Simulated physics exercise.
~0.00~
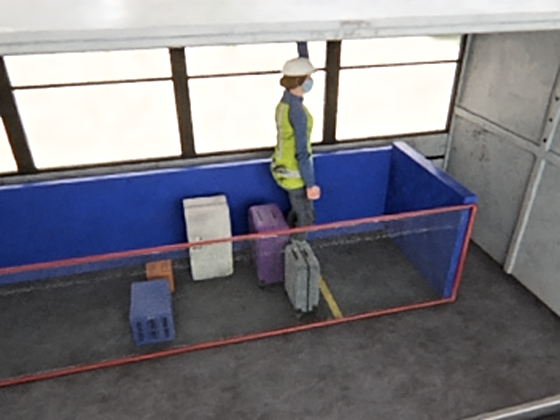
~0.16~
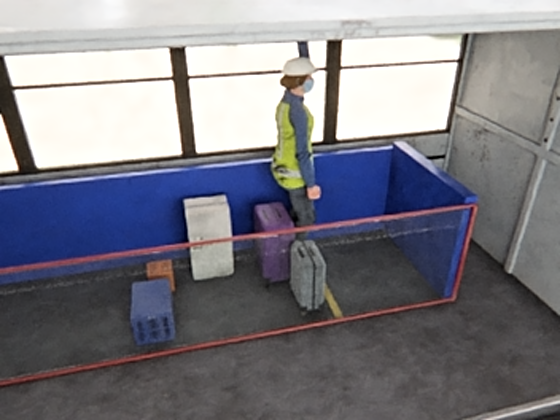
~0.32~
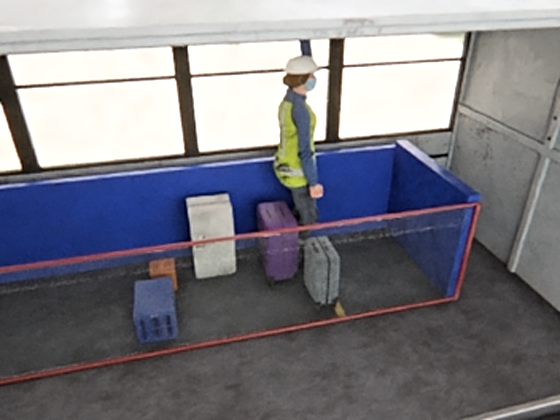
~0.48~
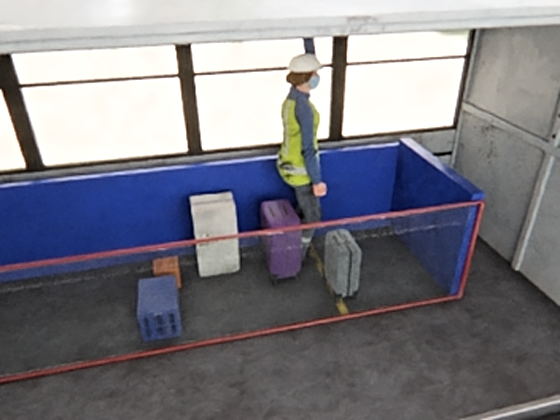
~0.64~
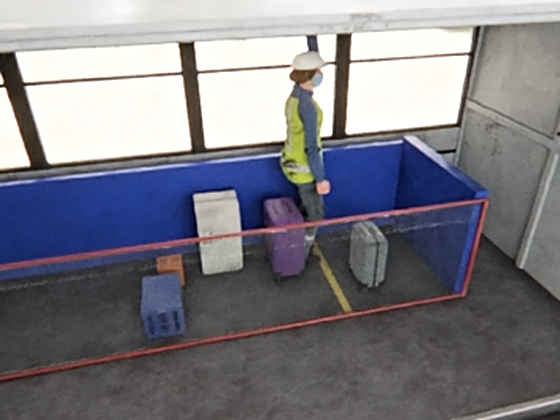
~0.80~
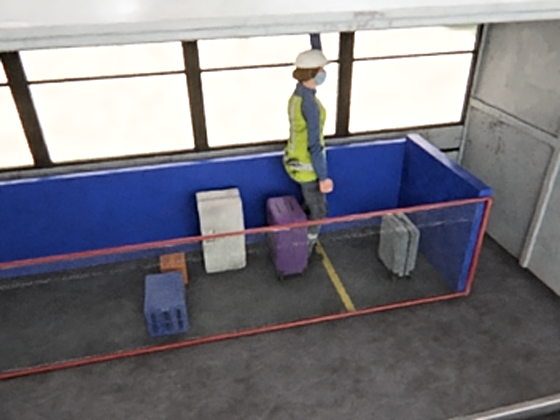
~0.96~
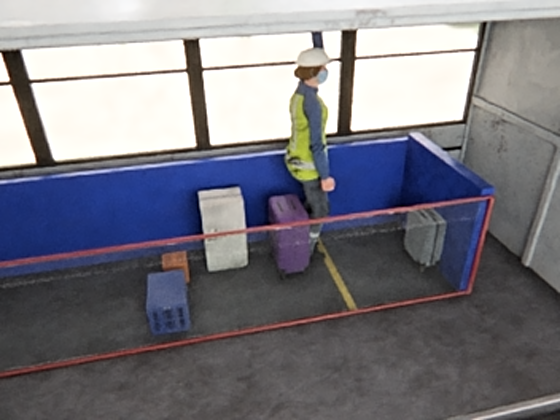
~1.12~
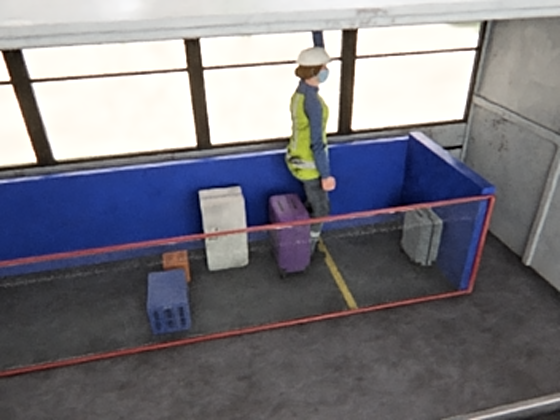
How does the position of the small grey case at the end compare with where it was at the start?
At the start the grey case stands close beside the purple case, near the yellow line. At the end it stands farther right and farther back, past the line and near the blue end wall.
